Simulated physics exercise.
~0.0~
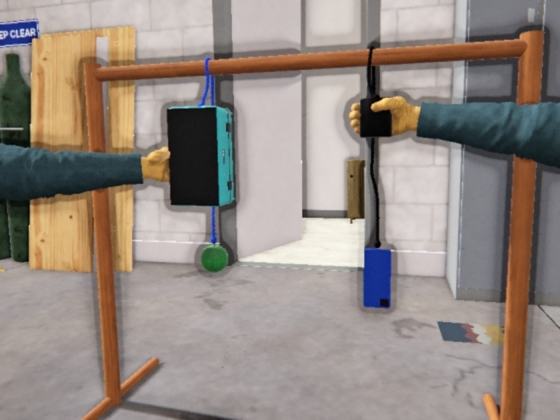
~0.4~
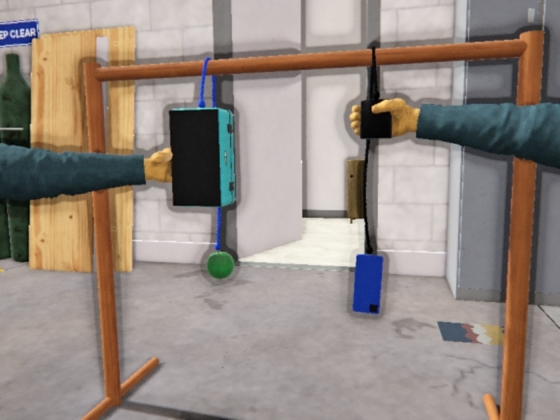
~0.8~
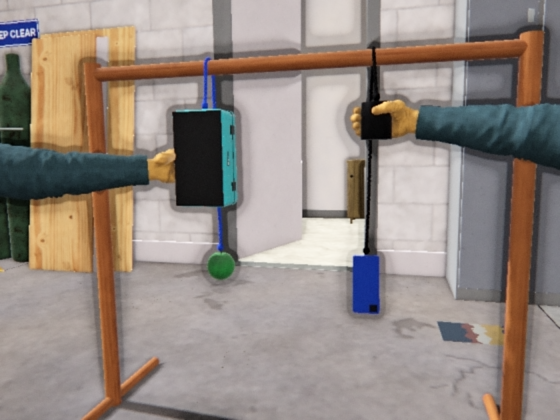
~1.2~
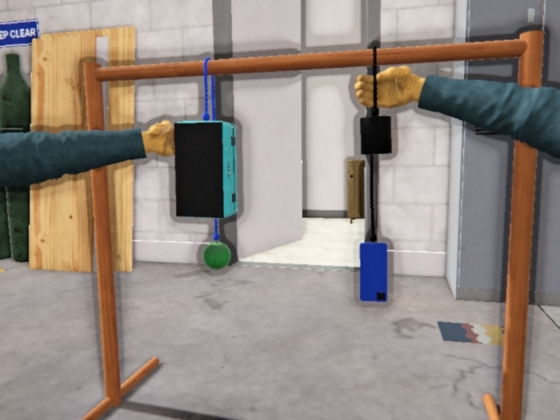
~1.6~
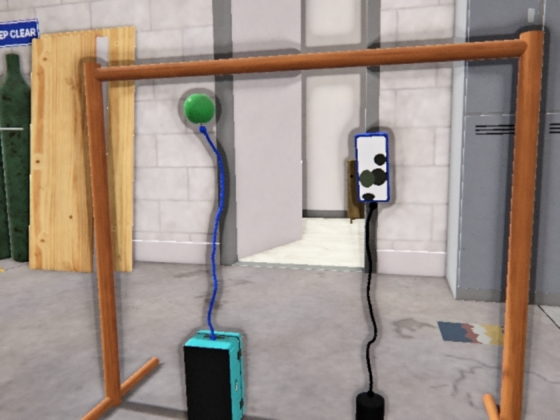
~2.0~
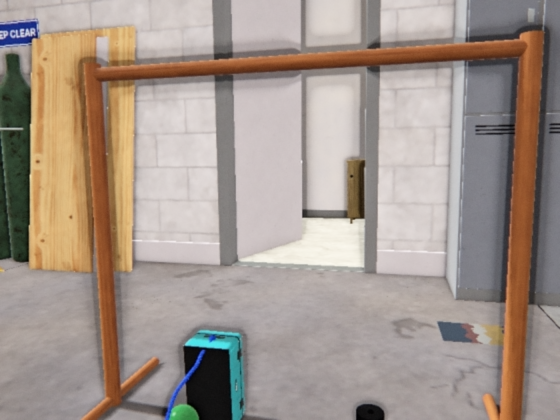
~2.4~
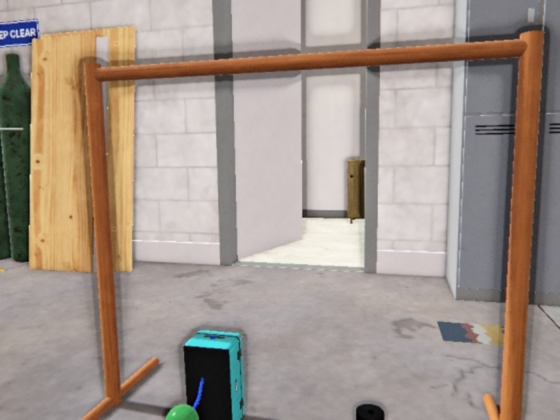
A concrete-floored workshop is seen from the front by a still camera, with a wooden board at left, grey lockers at right and an open doorway behind an orange-brown rail. Two cords hang over the rail, a blue one joining a black-and-turquoise case to a green ball, and a black one joining a small black block to a blue phone-like object. Gloved hands in teal sleeves hold the case and block, then let go. Both drop, pulling the ball and blue object upward. The cords slip off the rail, and the case rests on the floor with the ball beside it and the block nearby.
